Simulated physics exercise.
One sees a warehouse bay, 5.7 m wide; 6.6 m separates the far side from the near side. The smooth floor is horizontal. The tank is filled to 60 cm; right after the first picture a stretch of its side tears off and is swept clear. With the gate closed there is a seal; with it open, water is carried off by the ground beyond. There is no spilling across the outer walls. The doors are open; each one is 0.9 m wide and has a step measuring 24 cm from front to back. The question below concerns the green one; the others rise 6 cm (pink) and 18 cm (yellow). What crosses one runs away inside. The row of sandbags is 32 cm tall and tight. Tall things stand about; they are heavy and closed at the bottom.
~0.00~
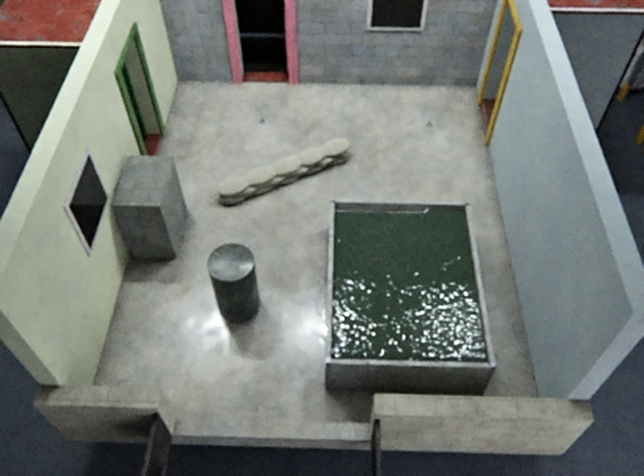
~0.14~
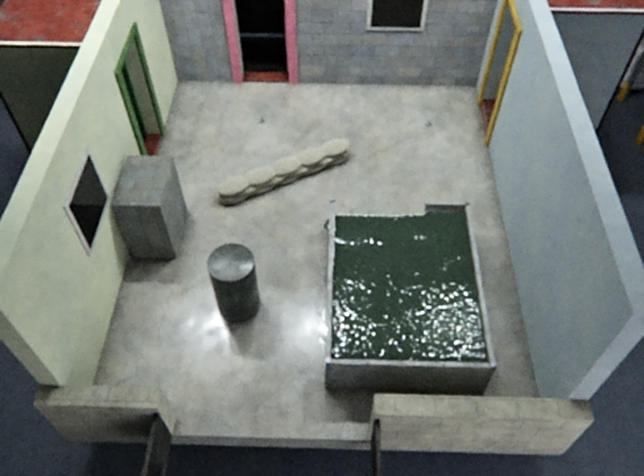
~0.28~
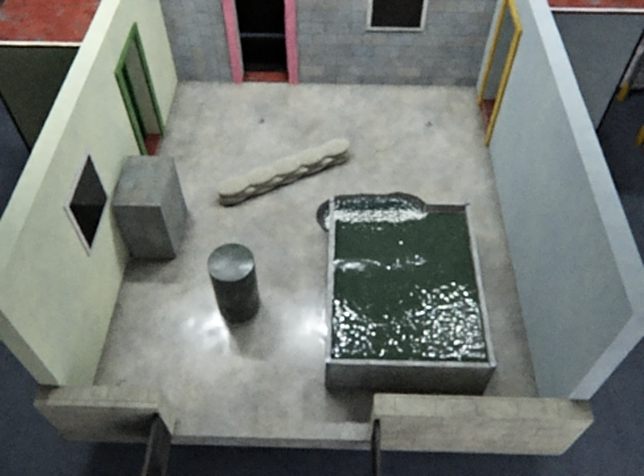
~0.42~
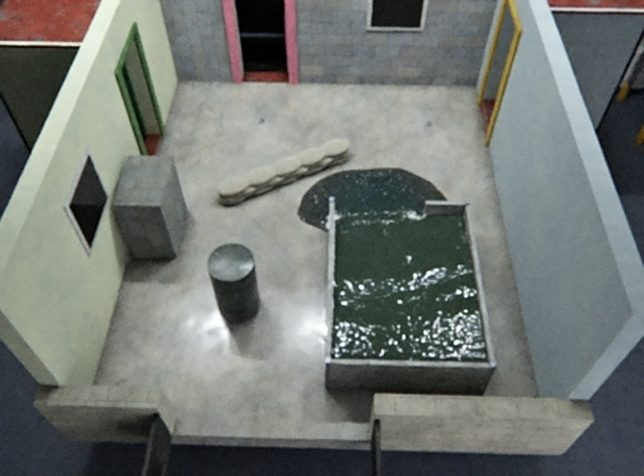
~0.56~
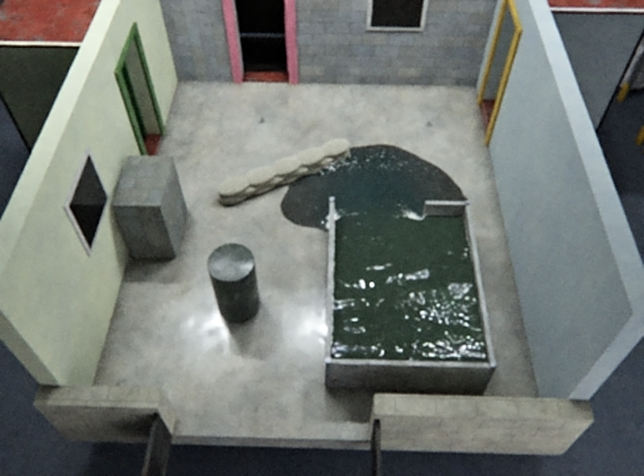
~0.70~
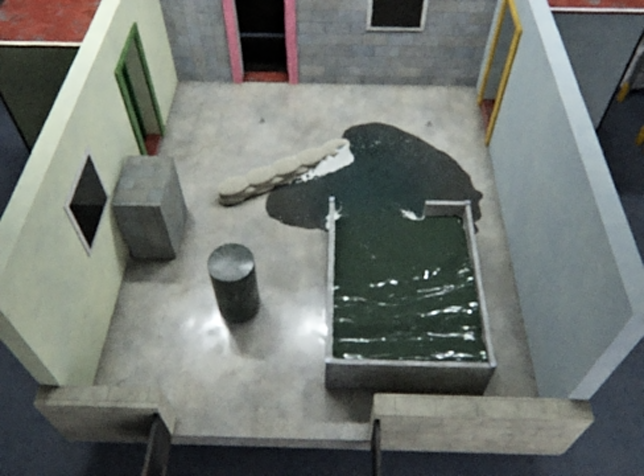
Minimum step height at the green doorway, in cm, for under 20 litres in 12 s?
Around 8 cm.
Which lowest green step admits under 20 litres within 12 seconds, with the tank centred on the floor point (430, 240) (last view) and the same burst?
It must be around 12.5 cm tall.
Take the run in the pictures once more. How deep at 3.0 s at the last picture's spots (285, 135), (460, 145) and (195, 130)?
Close to 1, 5 and 0 cm deep.
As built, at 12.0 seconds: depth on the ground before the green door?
Roughly 9.5 cm deep.
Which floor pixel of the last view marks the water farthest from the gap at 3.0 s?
Front tip: Approx. (177, 84) px.
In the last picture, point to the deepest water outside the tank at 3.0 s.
Look close to (473, 96).
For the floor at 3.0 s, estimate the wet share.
I'd say near 50 percent is wet.
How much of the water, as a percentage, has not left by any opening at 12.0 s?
Something like 88 per cent of it remains.
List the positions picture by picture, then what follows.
The tank at (404, 278) is whole and still, 60 cm deep; the green door at (143, 110) is dry, in the first frame.
The gap is on the far side, the front 0.3 m out at a hidden place; the back of the tank holds 60 cm, in the second frame.
The front is at (392, 197), 0.7 m from the gap on the far side; 1.0 m2 of floor is wet, 60 cm left at the back, in the third frame.
The gap is on the far side, the front 1.3 m out at (372, 172); the back of the tank holds 60 cm, in the fourth frame.
Water pours out on the far side and has run 1.9 m, to (382, 147); about 6 cm deep outside, 60 cm at the back, in the fifth frame.
The gap is on the far side, the front 2.4 m out at (371, 126); the back of the tank holds 59 cm; the green door at (143, 110), 4.0 m from the gap, is still 2.2 m from the nearest water, in the sixth frame.
After 1.4 s water covers 25 % of the floor, deepest (40 cm) near (336, 169); it has not reached the green door.
After 3.0 s water covers 50 % of the floor, deepest (36 cm) near (473, 96); it has not reached the green door.
After 12.0 s water covers 95 % of the floor, deepest (12 cm) near (234, 283); 9 cm at the green door, 20 litres in over its 8 cm step.
At the green door as built, the water arrived by 4.2 s and peaked near 12 cm at 8.2 s.
Run again over the same 12 s with other heights there, 34 litres in over 7 cm, 5 litres over 9.5 cm. The limit of 20 litres is kept from about 8 cm up.
